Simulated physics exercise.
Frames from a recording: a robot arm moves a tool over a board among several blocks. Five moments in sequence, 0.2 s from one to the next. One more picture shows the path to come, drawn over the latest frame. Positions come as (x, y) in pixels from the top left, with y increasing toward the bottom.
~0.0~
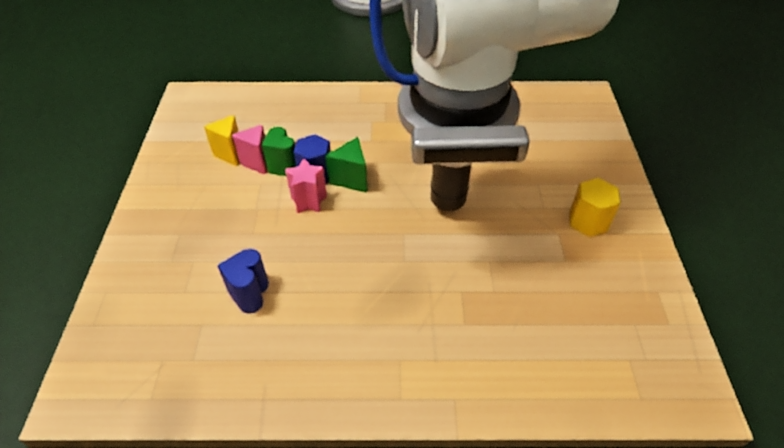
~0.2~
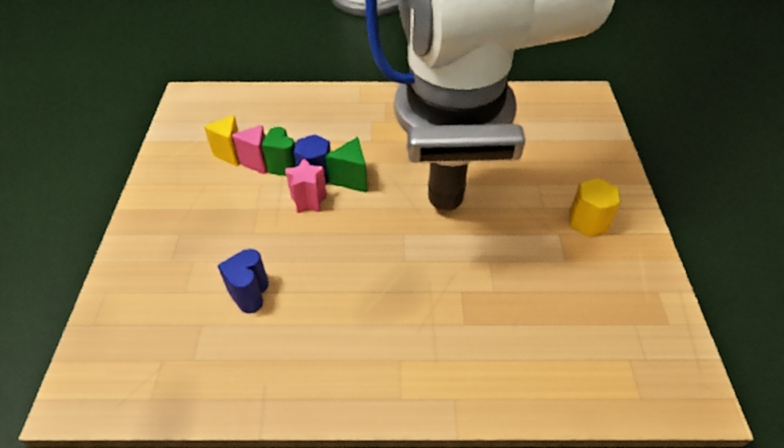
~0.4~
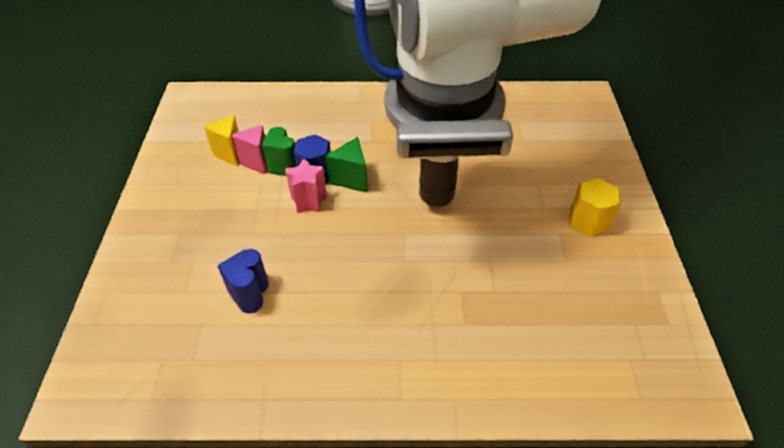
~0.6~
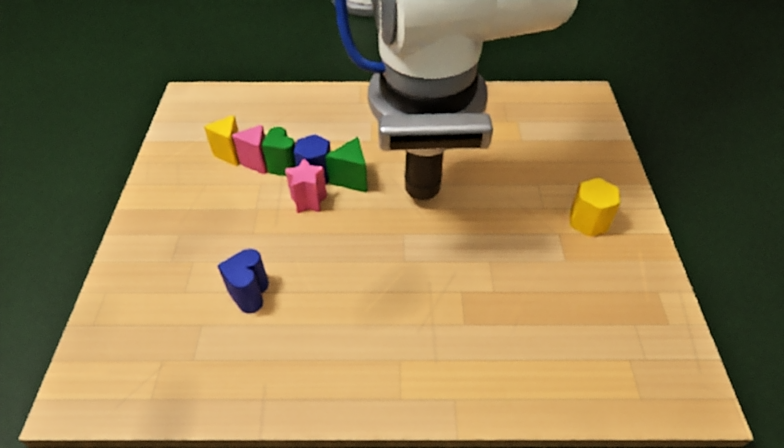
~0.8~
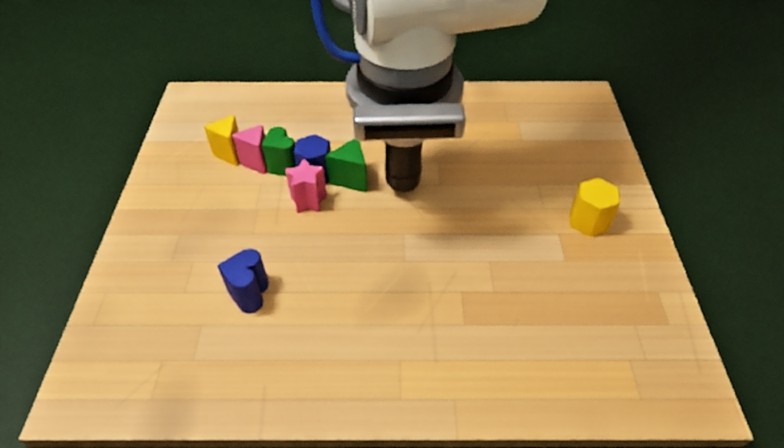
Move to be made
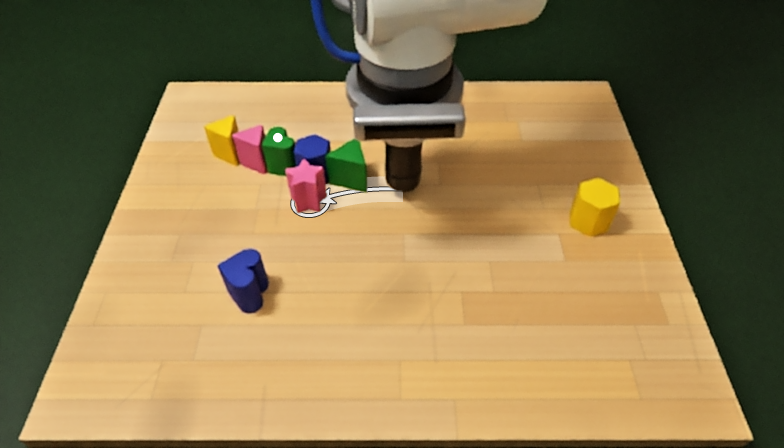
A robot arm moves its dark tool left across a wooden board toward still, colourful blocks.
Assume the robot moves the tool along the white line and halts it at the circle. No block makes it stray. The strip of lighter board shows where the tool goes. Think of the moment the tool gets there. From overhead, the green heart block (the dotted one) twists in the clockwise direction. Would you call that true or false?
This is false.
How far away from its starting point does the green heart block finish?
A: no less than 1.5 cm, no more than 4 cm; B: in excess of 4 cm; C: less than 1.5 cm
The answer is A.
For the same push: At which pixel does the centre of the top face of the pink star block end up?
My estimate: (269, 186).
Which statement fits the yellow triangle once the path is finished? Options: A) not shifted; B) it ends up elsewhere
Correct choice: A.
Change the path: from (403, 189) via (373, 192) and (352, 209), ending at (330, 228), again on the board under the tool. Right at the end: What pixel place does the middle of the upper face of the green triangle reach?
It will end up at (330, 163).
Path on the board, from (403, 189) by way of (372, 189) and (341, 194) to (311, 202); the dot is on the green heart block.
The first path, step by step. One third of the way, tool (371, 180); green heart block (274, 136); blue hexagon (307, 143); green triangle (339, 155), turned 15° clockwise.
Two thirds of the way, tool (340, 185); green heart block (270, 129), turned 30° anticlockwise; pink star block (290, 178); blue hexagon (299, 141), turned 60° clockwise; green triangle (307, 160), turned 20° clockwise.
At the end, tool (309, 193); yellow triangle in place; green heart block (270, 128), turned 35° anticlockwise; pink star block (269, 186); blue hexagon (297, 140), turned 75° clockwise; green triangle (281, 161), turned 40° clockwise.
